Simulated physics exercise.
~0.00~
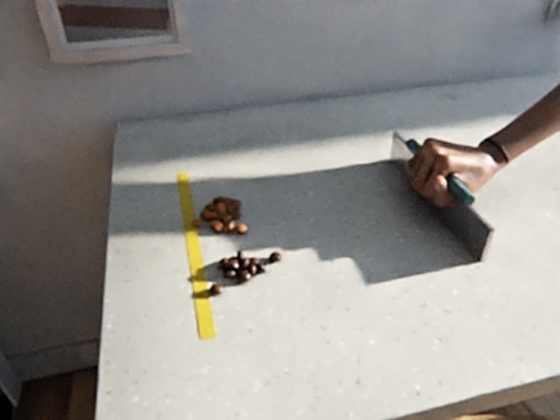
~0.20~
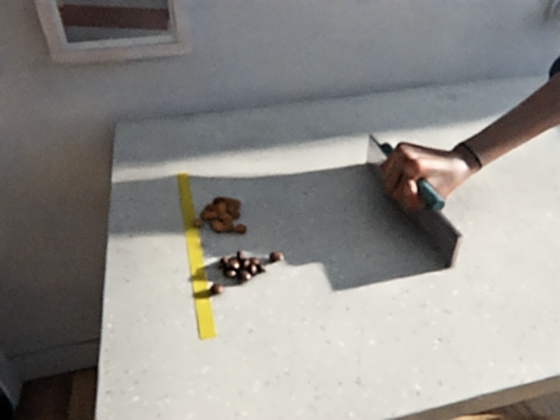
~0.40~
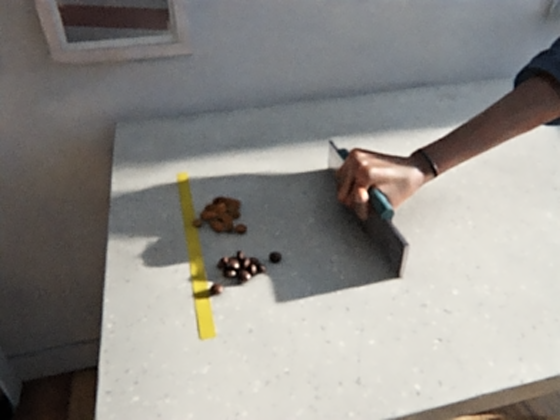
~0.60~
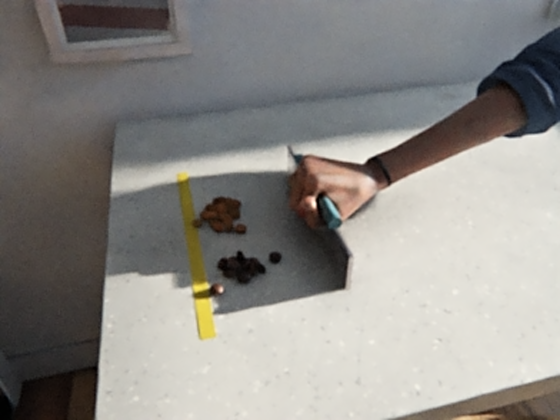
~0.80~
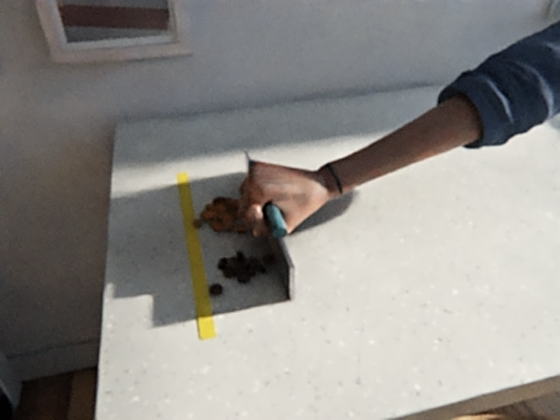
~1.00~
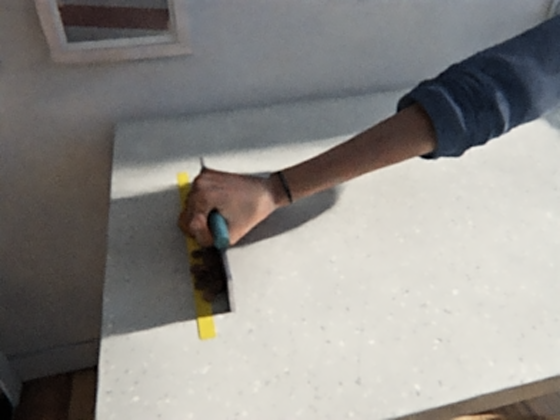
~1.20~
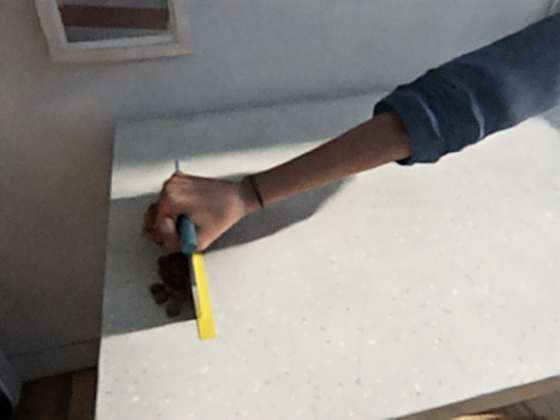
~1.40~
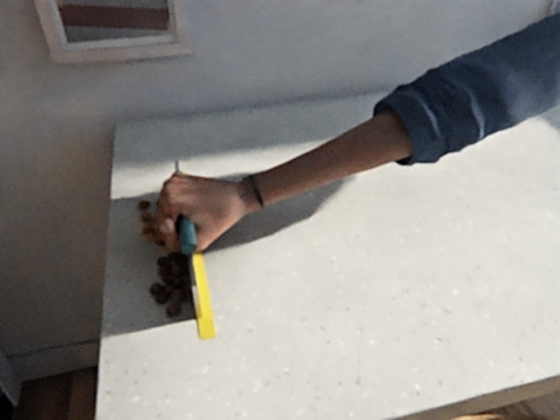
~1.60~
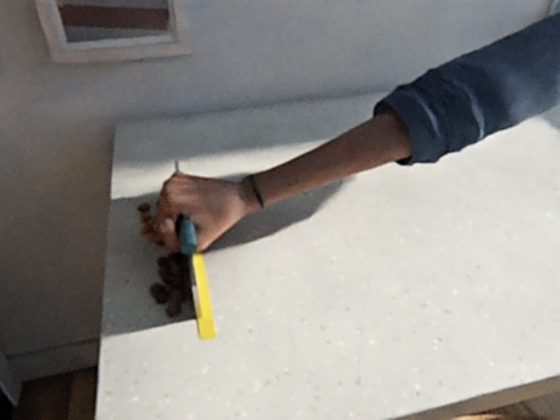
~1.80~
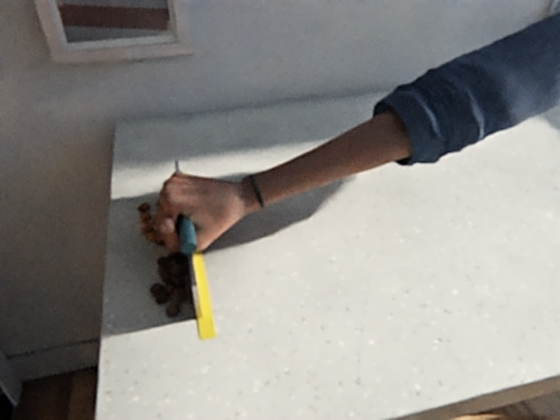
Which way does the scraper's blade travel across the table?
The blade travels to the left, moving toward the strip of yellow tape.
